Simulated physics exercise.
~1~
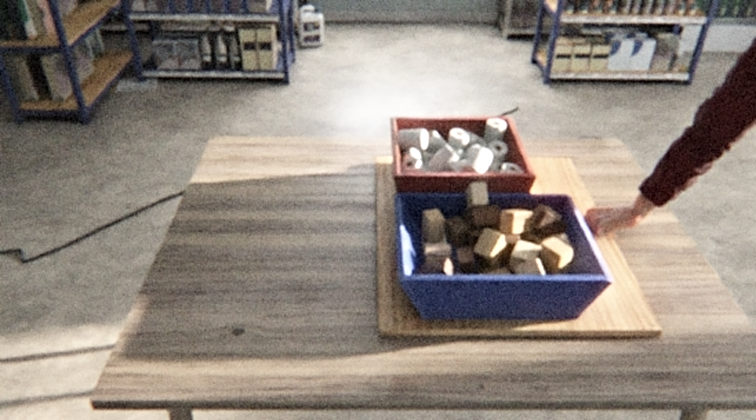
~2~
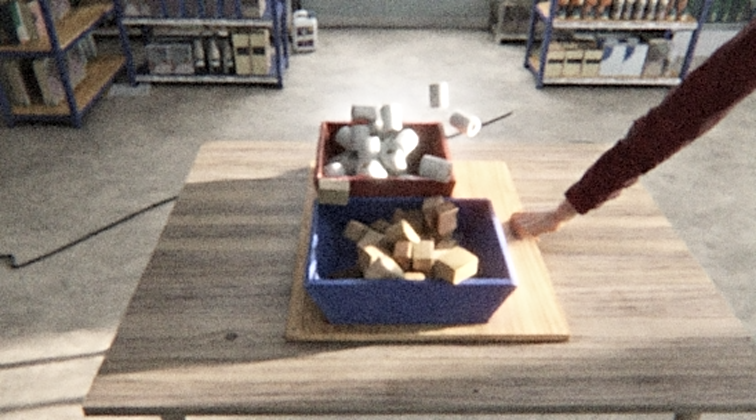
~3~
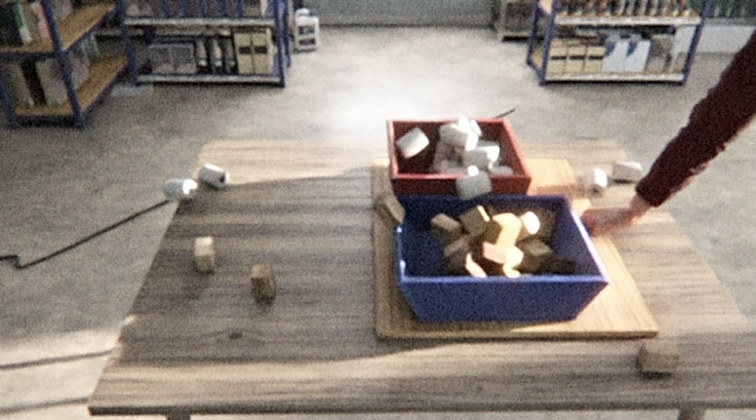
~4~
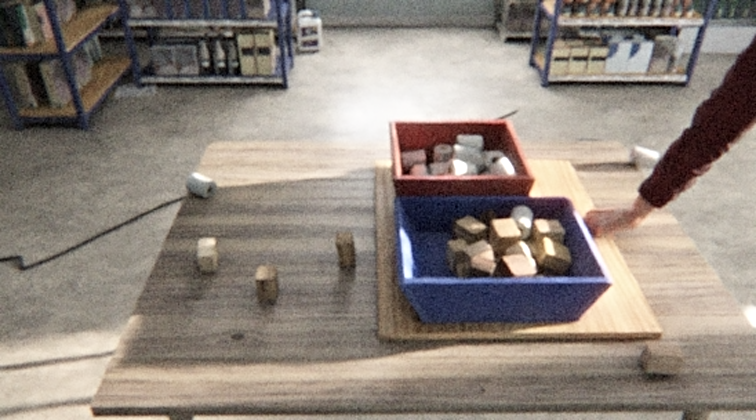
White rolls and wooden blocks flew out of a red bin and a blue bin as a hand shoved their board left and back right across a table, leaving a few pieces scattered on the tabletop while most stayed inside.
